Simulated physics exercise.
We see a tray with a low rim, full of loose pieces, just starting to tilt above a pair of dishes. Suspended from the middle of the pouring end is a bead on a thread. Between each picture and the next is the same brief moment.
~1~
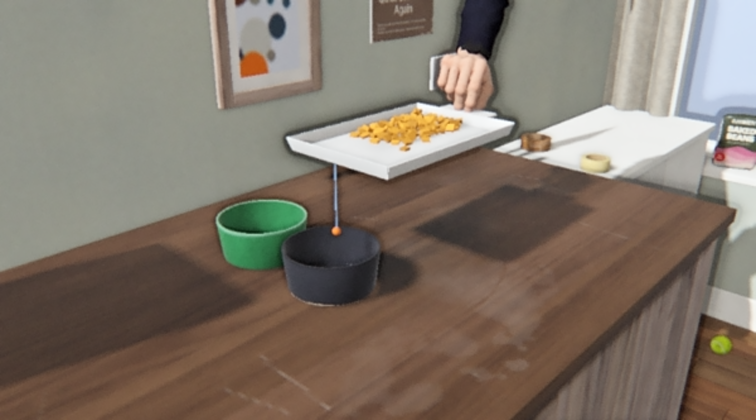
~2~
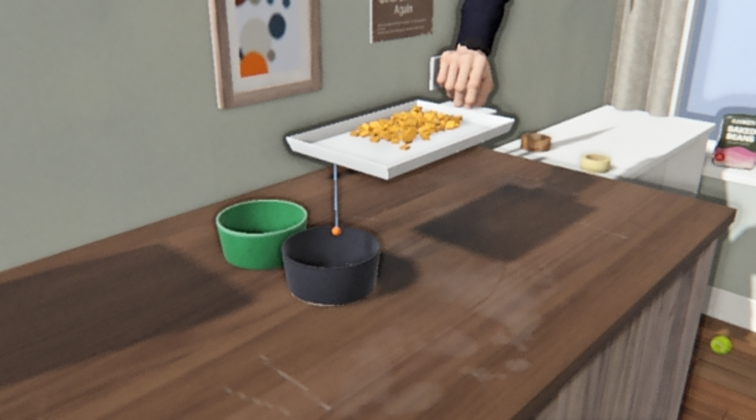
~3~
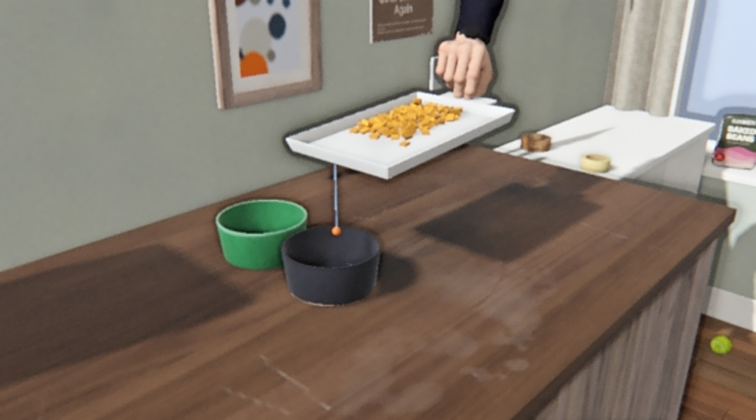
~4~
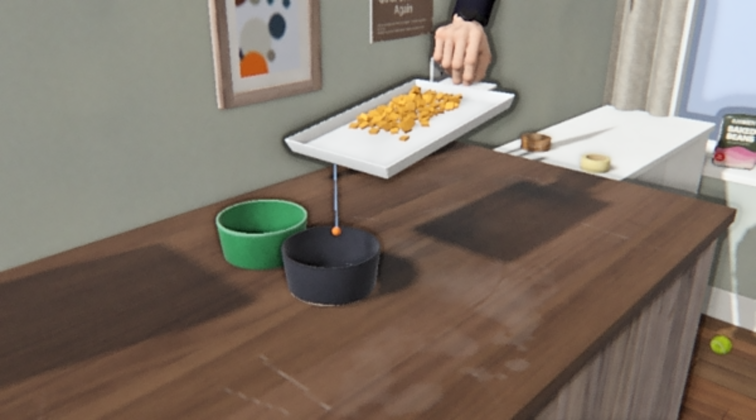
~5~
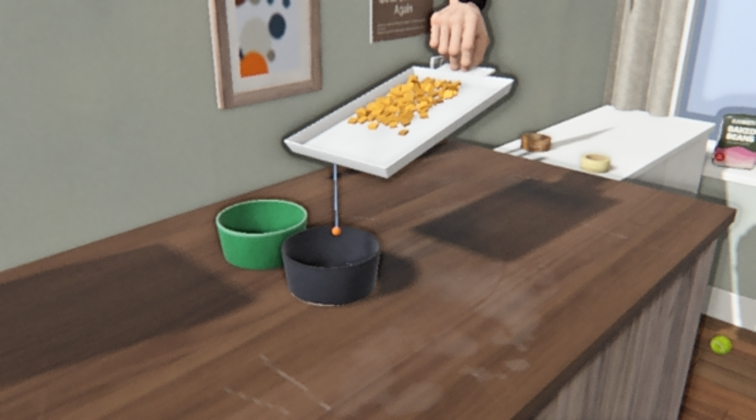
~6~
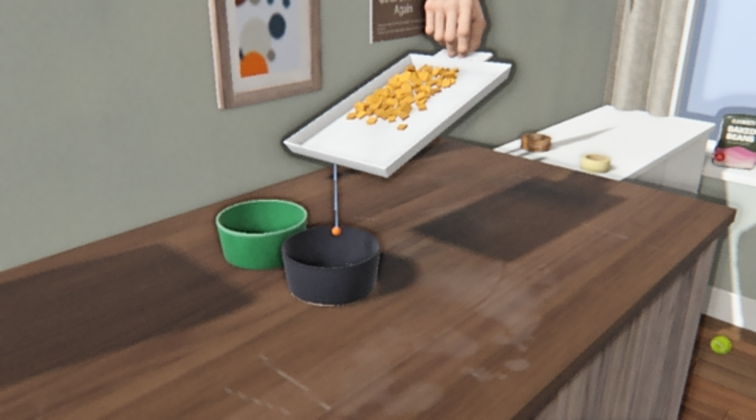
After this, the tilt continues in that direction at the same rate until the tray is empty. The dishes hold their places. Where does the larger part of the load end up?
Short answer, the right dish, that's where more goes.
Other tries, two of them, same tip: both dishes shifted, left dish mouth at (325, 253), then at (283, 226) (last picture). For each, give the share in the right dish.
First position: Some 0 %; second position: Some 20 %.
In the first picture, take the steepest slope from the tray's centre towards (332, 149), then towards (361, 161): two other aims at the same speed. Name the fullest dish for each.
The leftmost dish, then the rightmost dish.
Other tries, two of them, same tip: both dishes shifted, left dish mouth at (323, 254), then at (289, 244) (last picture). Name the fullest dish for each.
Note: Try one - the dish on the left side; try two - the dish on the left side.
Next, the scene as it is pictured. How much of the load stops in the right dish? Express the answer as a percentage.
I'd put that share at some 40 per cent.
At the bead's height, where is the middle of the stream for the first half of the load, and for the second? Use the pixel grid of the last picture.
The first part at (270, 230); the rest at (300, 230).
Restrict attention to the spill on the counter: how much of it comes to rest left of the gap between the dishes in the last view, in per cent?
90 per cent or thereabouts.
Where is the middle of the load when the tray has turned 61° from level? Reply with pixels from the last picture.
I'd put the middle close to (310, 148).
Soon after the last picture, tray tipped steeply; most on the tray; a small part in the air.
A little later, tray tipped right over; about a third on the tray; about a quarter in the right dish; a small part in the left dish; about half outside both.
Later still, tray tipped past a quarter turn; about a third in the right dish; a small part in the left dish; about half outside both.
At rest, tray tipped past a quarter turn; about a third in the right dish; a small part in the left dish; about half outside both.
